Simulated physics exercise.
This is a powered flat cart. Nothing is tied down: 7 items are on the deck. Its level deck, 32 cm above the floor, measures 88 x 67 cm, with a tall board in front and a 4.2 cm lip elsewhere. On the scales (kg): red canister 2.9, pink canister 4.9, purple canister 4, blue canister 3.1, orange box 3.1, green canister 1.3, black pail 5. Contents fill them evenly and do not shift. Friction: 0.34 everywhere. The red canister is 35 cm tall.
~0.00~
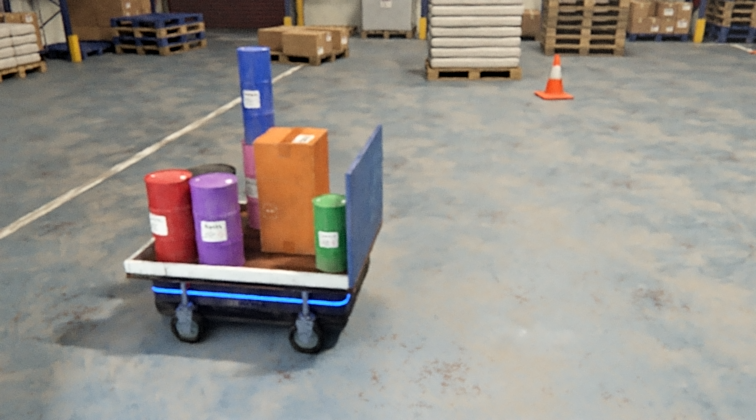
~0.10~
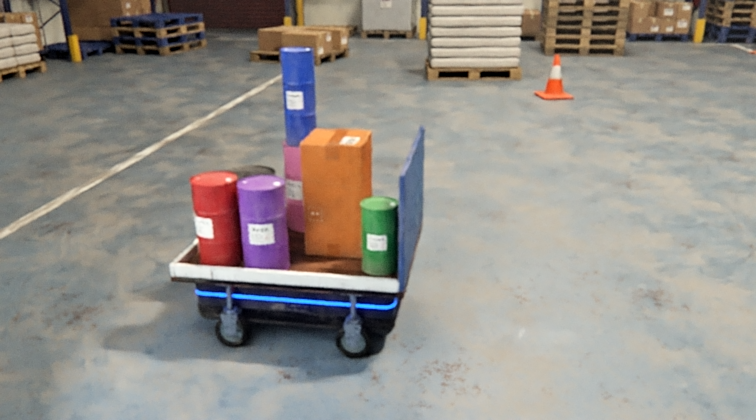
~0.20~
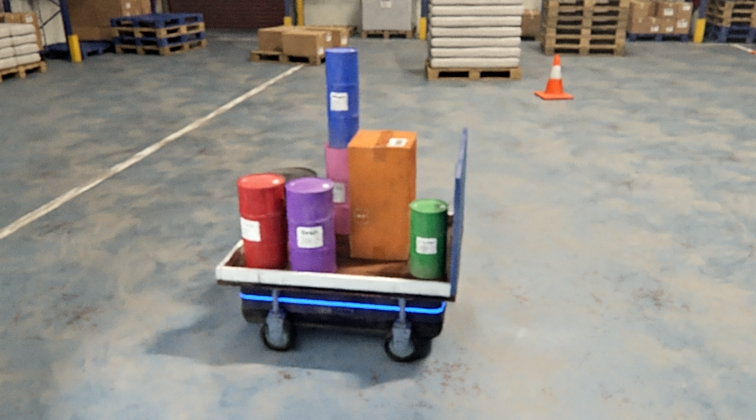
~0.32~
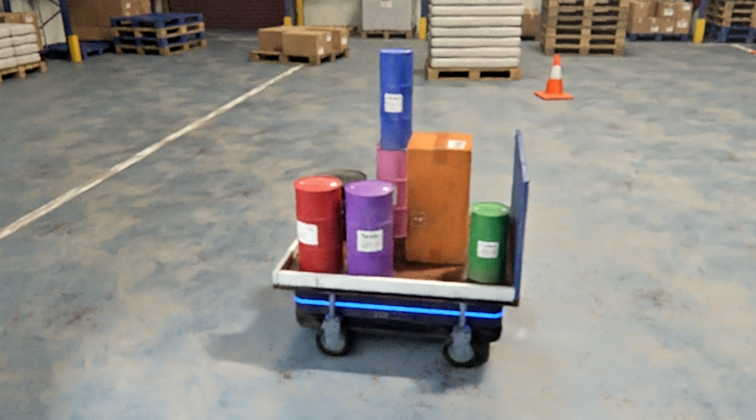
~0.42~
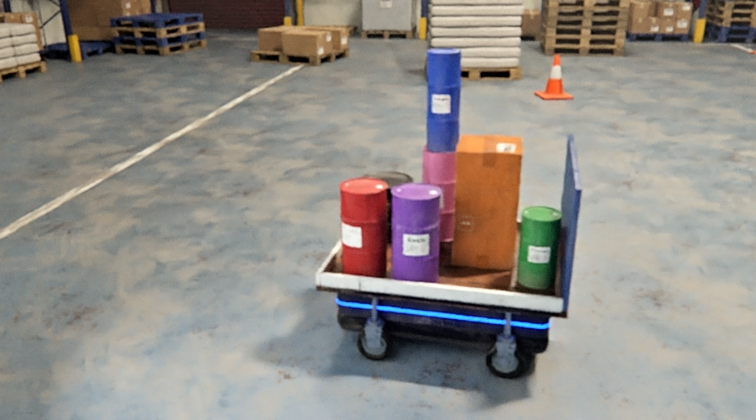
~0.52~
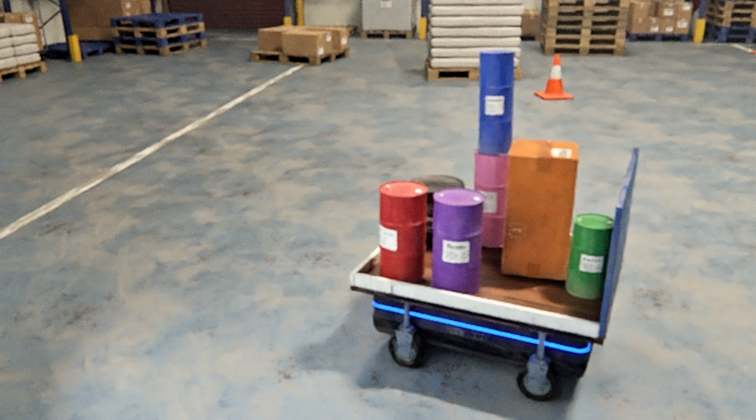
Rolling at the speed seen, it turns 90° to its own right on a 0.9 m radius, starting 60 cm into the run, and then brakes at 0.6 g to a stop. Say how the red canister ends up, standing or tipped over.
The red canister keeps standing.
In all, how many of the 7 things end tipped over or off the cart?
In all, 2.
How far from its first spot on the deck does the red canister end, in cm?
About 20 cm.
Around 0.82 s, cart has run 156 cm, turned 52°; blue canister now off the cart; pink canister at 34° to upright; green canister shifted 26 cm.
Around 1.12 s, cart has run 213 cm, turned 86°; pink canister now off the cart; orange box at 18° to upright; green canister shifted 43 cm.
Around 1.52 s, cart has run 262 cm, turned 90°; red canister shifted 10 cm; green canister shifted 40 cm; purple canister shifted 23 cm.
Finally (2.1 s), off the cart and tipped over, pink canister and blue canister; not toppled but over 10 cm from the start, red canister, purple canister, orange box, green canister and black pail.
